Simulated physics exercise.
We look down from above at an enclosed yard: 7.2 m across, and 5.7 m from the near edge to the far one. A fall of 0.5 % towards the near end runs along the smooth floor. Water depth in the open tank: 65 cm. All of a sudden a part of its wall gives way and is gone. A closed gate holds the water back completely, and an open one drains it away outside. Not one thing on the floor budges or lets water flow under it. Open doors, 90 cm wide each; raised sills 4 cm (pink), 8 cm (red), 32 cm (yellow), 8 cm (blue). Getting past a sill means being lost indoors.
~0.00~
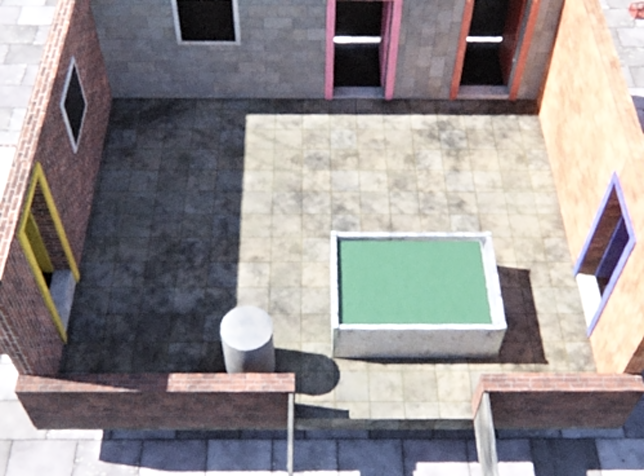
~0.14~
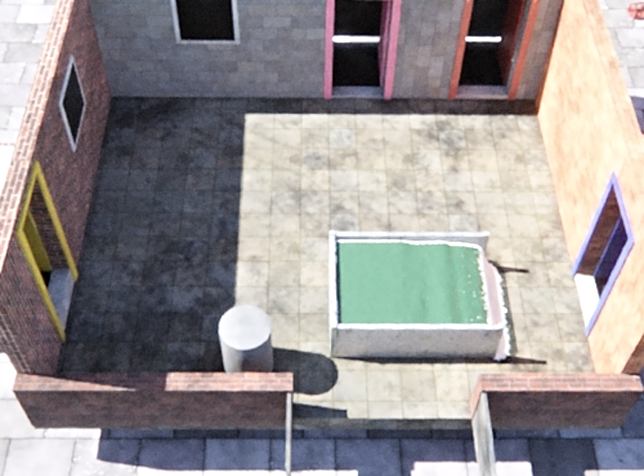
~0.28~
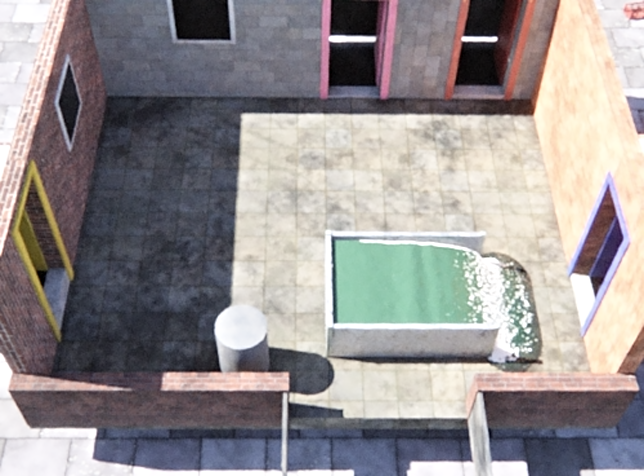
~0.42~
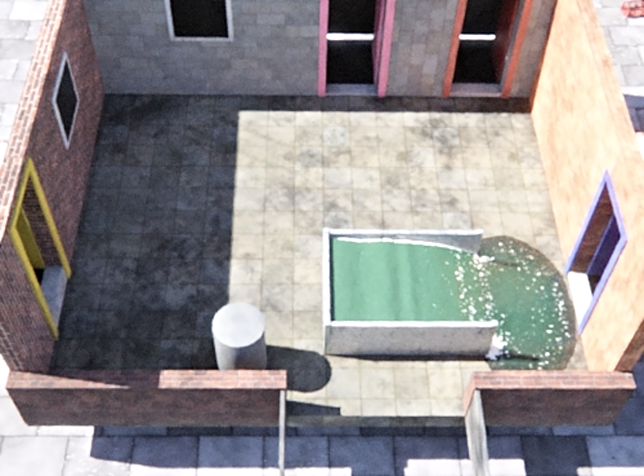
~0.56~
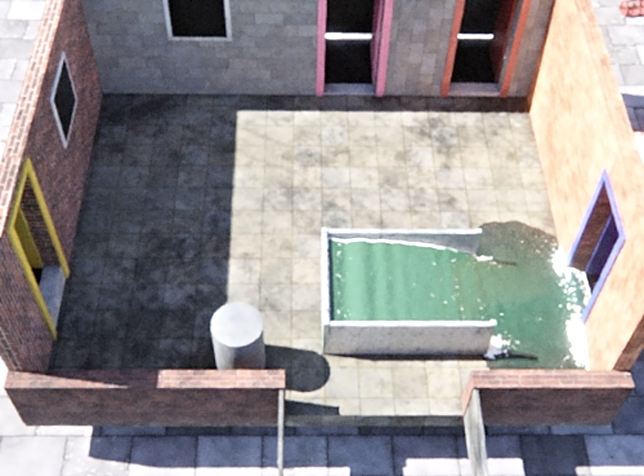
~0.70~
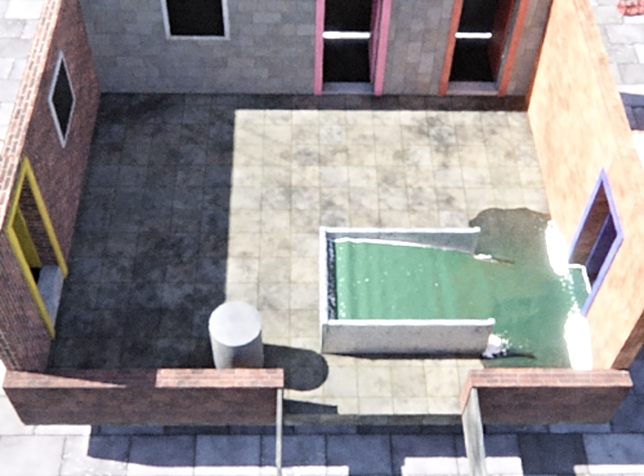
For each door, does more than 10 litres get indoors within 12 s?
Door by door: Pink door - no; red door - yes; yellow door - no; blue door - yes.
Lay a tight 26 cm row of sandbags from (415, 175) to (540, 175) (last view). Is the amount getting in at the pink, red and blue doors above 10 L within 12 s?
Pink within the limit, red within the limit, blue beyond the limit.
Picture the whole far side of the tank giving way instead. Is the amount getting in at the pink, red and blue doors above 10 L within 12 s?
So pink tops it, red tops it, blue stays lower.
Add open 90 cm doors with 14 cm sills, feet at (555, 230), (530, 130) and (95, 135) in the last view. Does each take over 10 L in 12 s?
Per doorway, in order: Sufficient / insufficient / insufficient.
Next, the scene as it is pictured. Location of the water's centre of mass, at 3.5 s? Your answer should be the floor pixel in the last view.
Near (459, 281).
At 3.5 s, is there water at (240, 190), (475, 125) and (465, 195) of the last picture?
Respectively: Was missed, got hit, got hit.
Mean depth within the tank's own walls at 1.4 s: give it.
I'd put the mean depth near 34 centimetres.
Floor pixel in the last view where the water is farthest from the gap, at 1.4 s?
(528, 154).
After 1.4 s water covers 10 % of the floor and is deepest (38 cm) near (580, 396); pink door not reached, red door not reached, yellow door not reached, blue door 35 cm at the sill, 193 L in.
After 2.2 s water covers 20 % of the floor and is deepest (34 cm) near (580, 396); pink door not reached, red door not reached, yellow door not reached, blue door 32 cm at the sill, 382 L in.
After 3.5 s water covers 35 % of the floor and is deepest (20 cm) near (566, 396); pink door 2 cm at the sill, 0 L in, red door 14 cm at the sill, 15 L in, yellow door not reached, blue door 19 cm at the sill, 530 L in.
After 7.0 s water covers 65 % of the floor and is deepest (8 cm) near (553, 396); pink door 4 cm at the sill, 1 L in, red door 7 cm at the sill, 36 L in, yellow door 3 cm at the sill, 0 L in, blue door 7 cm at the sill, 577 L in.
After 12.0 s water covers 95 % of the floor and is deepest (4 cm) near (498, 396); pink door 2 cm at the sill, 1 L in, red door 3 cm at the sill, 36 L in, yellow door 4 cm at the sill, 0 L in, blue door 3 cm at the sill, 578 L in.
